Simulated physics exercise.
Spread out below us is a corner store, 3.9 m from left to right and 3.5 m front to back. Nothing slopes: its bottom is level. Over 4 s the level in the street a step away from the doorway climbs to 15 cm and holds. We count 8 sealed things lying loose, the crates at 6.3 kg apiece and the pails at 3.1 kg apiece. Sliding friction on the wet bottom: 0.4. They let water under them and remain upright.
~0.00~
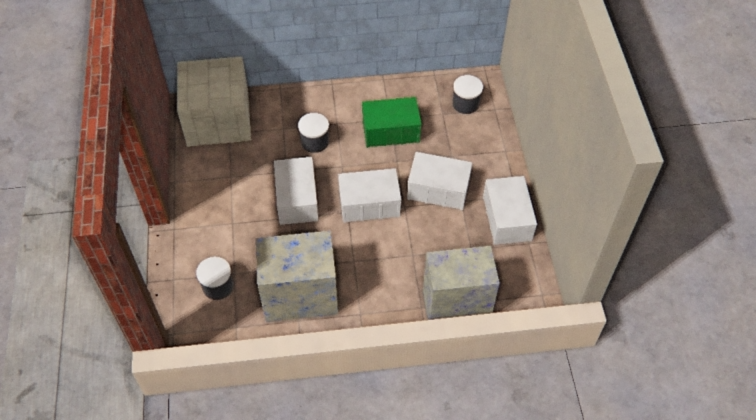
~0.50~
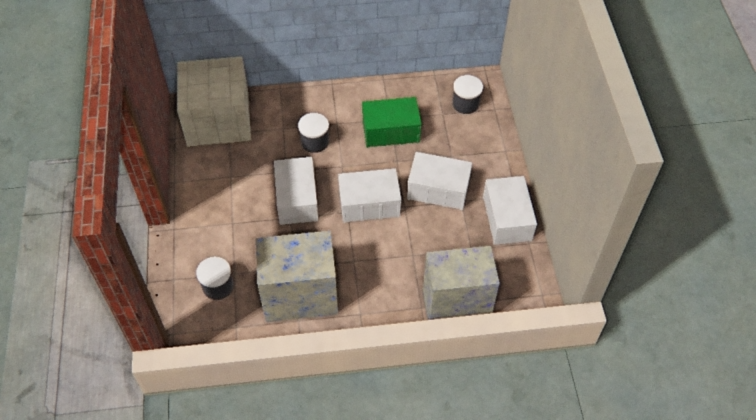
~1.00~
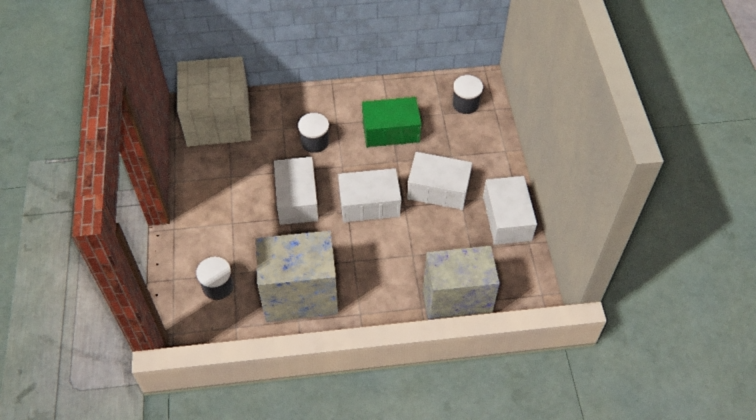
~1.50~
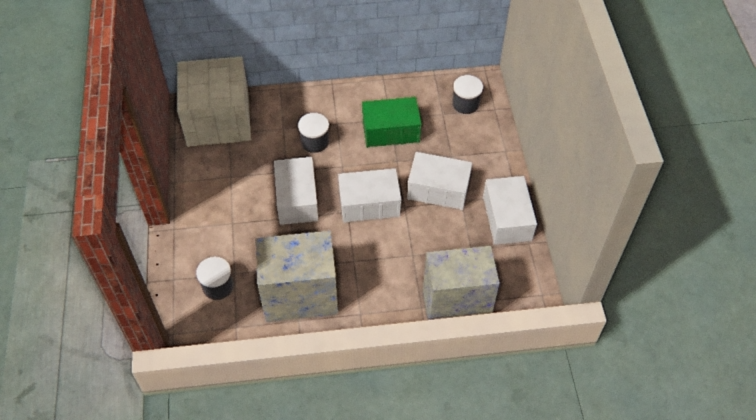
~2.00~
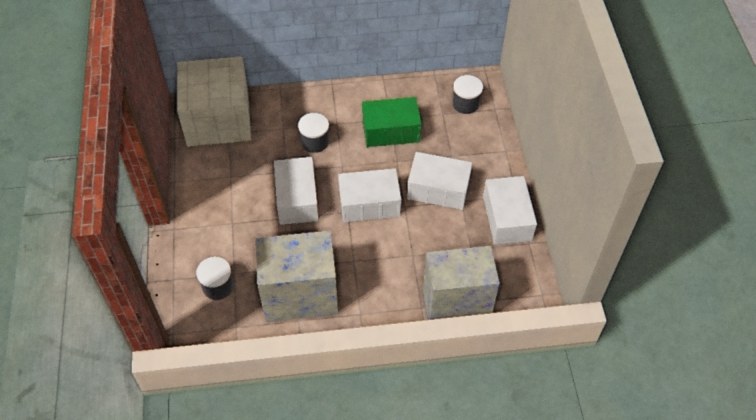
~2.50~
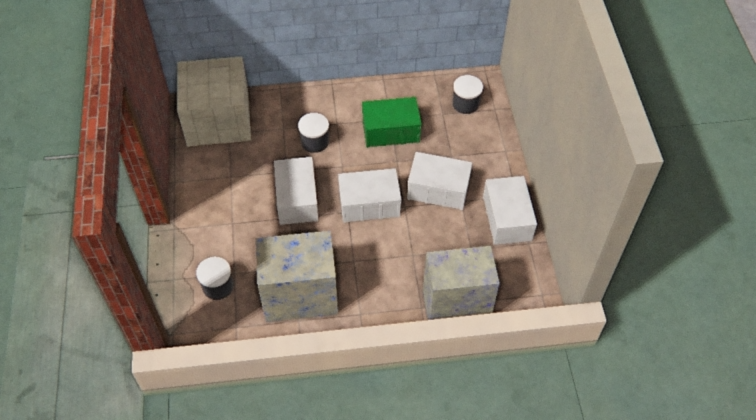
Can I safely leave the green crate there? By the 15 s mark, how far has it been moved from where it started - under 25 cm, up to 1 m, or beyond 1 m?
It has been moved up to 1 m.
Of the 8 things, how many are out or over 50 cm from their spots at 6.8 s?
By my reckoning, 3.
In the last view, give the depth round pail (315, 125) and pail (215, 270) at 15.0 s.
About 9 and 8 cm.
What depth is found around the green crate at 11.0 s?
Close to 11 centimetres.
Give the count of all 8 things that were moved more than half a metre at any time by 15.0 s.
By my tally, 7.
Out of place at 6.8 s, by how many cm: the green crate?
Shift by then: About 40 cm.
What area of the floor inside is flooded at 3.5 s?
Wet: Near 1.5 m2.
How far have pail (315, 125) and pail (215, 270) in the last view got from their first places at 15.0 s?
First 60 cm, then 200 cm.
After 3.5 s the green crate is near (391, 113), 0.0 m from its start, aground; 0 afloat.
After 6.8 s the green crate is near (415, 90), 0.4 m from its start, aground; 2 afloat.
After 11.0 s the green crate is near (446, 64), 0.9 m from its start, afloat; 8 afloat.
After 15.0 s the green crate is near (444, 82), 0.7 m from its start, afloat; 8 afloat.
